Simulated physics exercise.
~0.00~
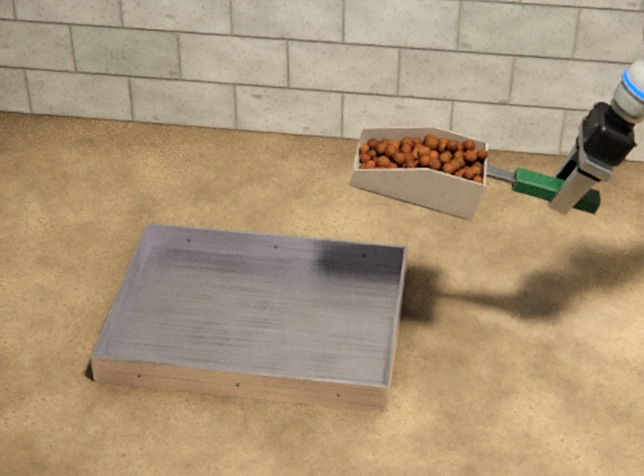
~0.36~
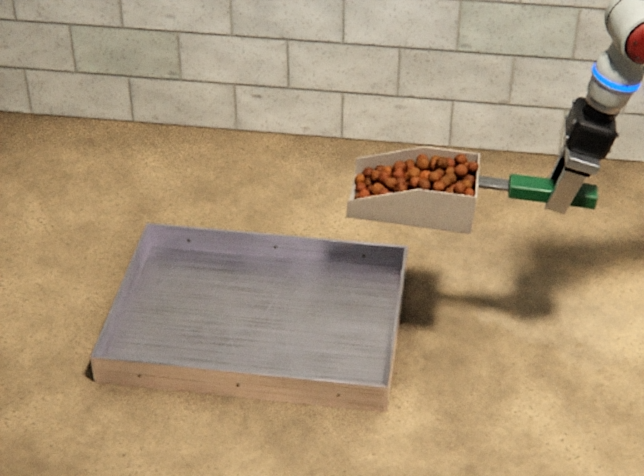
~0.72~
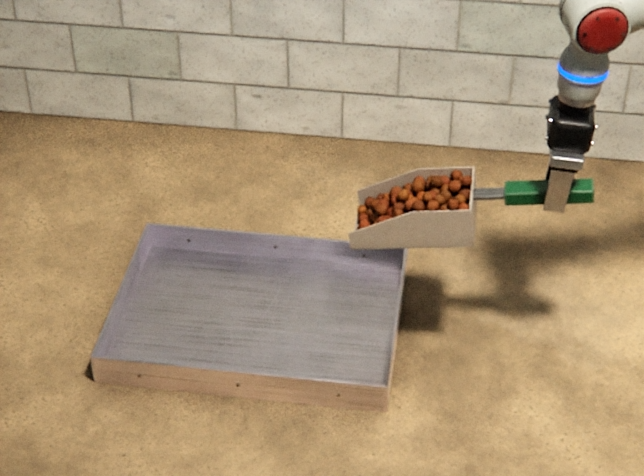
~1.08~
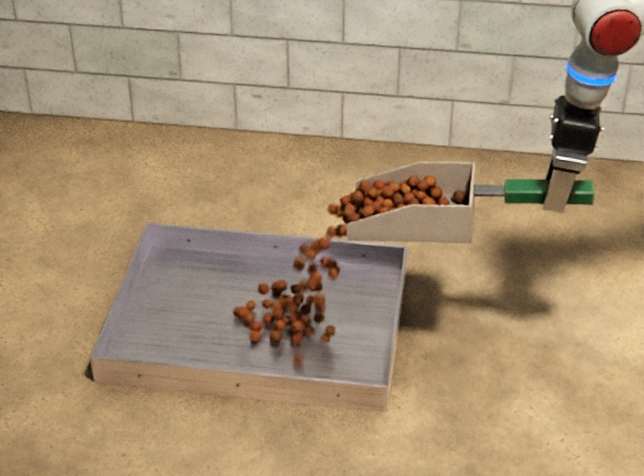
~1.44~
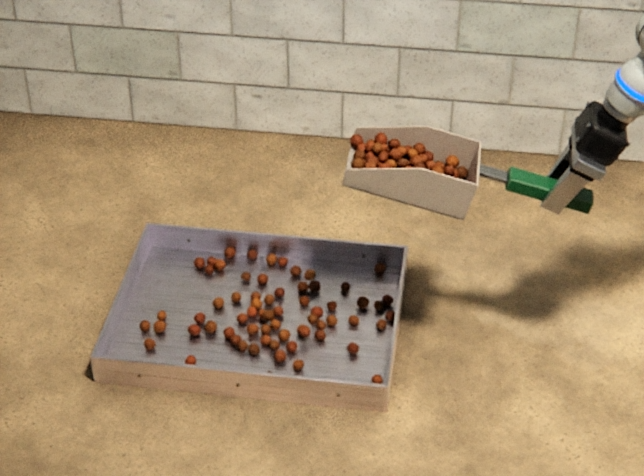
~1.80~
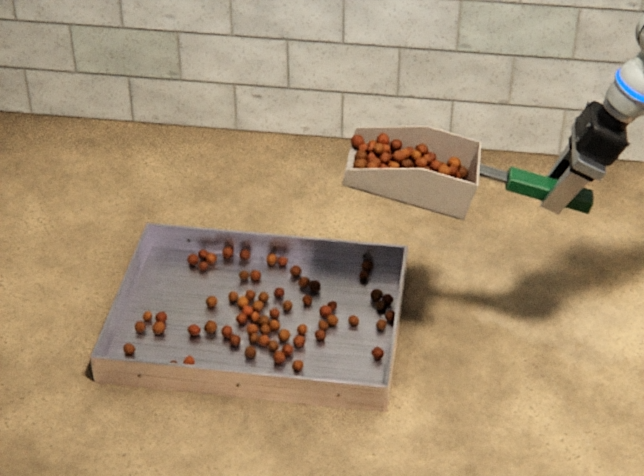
On a sandy-brown surface before a pale block wall, seen from above at an angle, a shallow grey tray with wooden sides sits at the left. At the right, a robot arm grips the green handle of a light grey scoop heaped with small reddish-brown nuts. The arm tips the scoop's open front down towards the tray. Nuts spill over the lip and scatter across the tray. The arm then tilts the scoop back up, stopping the flow. At the end, many nuts lie spread over the tray, while a good heap remains in the scoop.
